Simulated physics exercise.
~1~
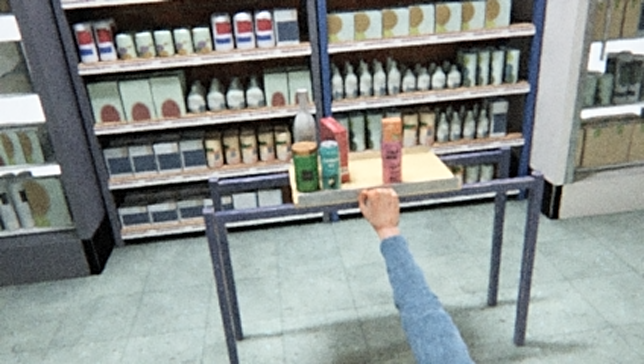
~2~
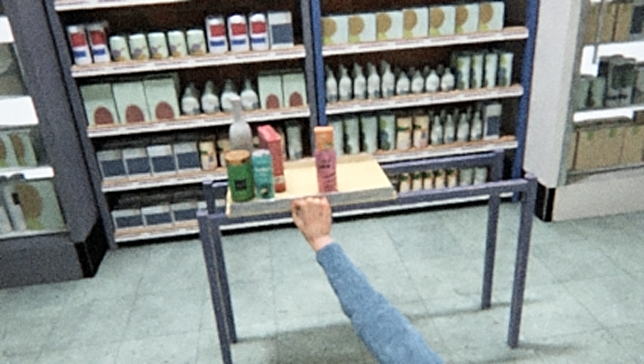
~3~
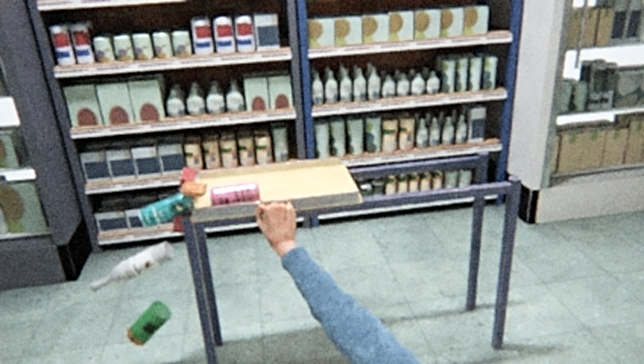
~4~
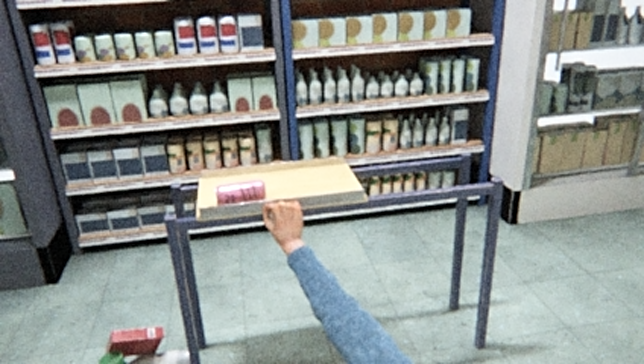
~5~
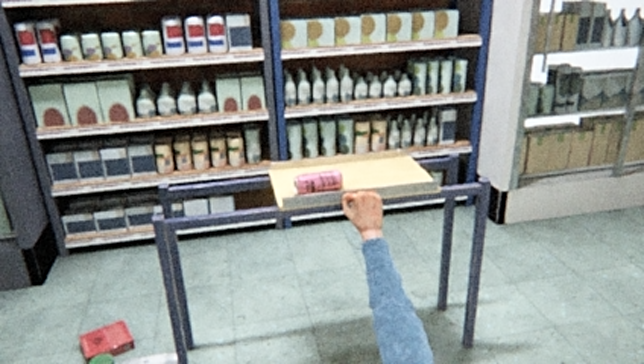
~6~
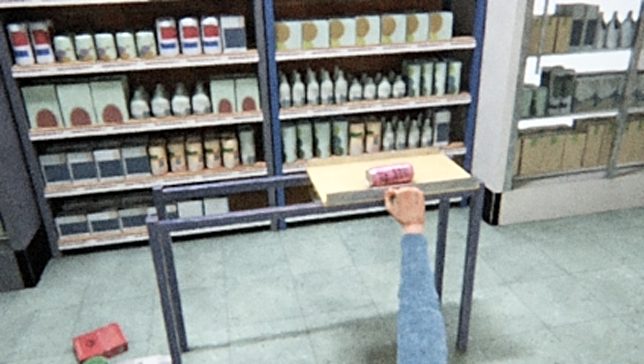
In a shop aisle with a pale tiled floor, seen from the front and slightly above, a blue-sleeved arm grips a cream tray on a dark metal frame before stocked shelves. A green jar, a turquoise can, a white bottle and a red packet stand at the tray's left, with a pink can and an orange item at its right. The hand slides the tray left, and the items topple, most spilling off the left end. The pink can stays aboard on its side. The hand then moves the tray right, leaving the red packet, green jar and white bottle lying on the floor.
